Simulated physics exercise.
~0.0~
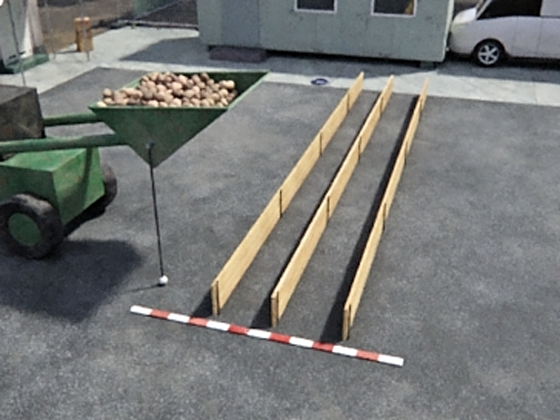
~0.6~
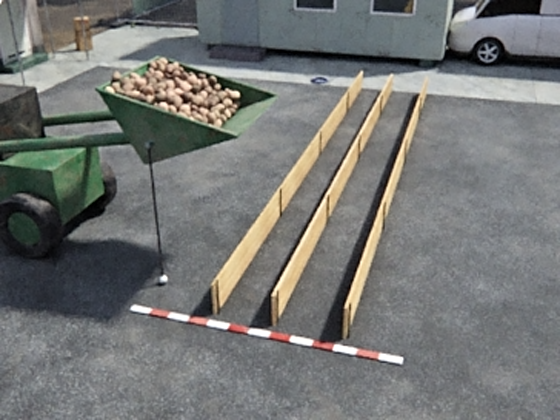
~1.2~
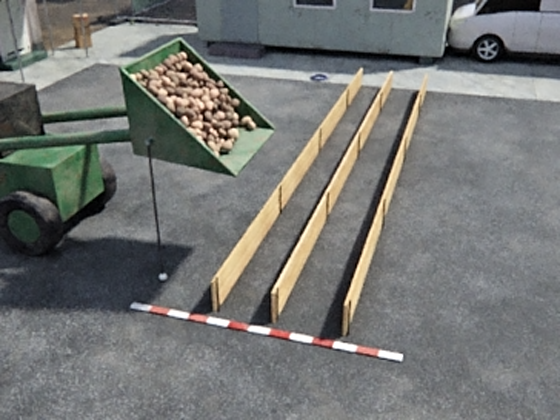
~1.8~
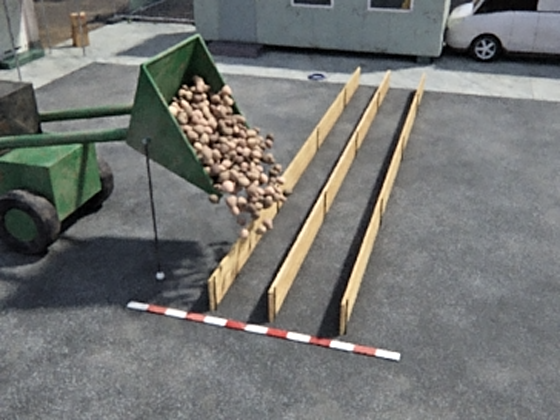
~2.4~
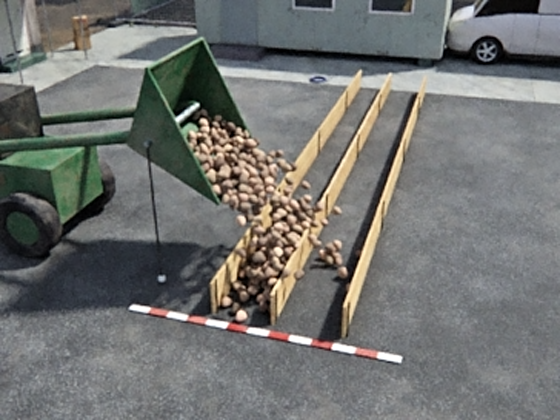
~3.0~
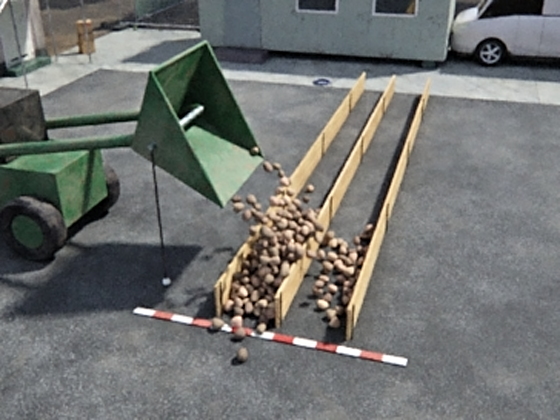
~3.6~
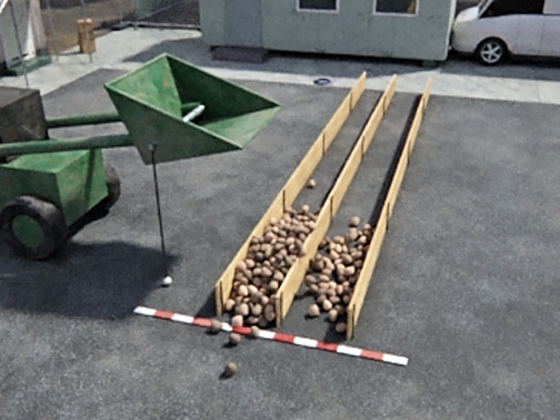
On a paved yard, a green loader tipping its bucket, spilling rounded stones between wooden planks, then levelling back up empty.
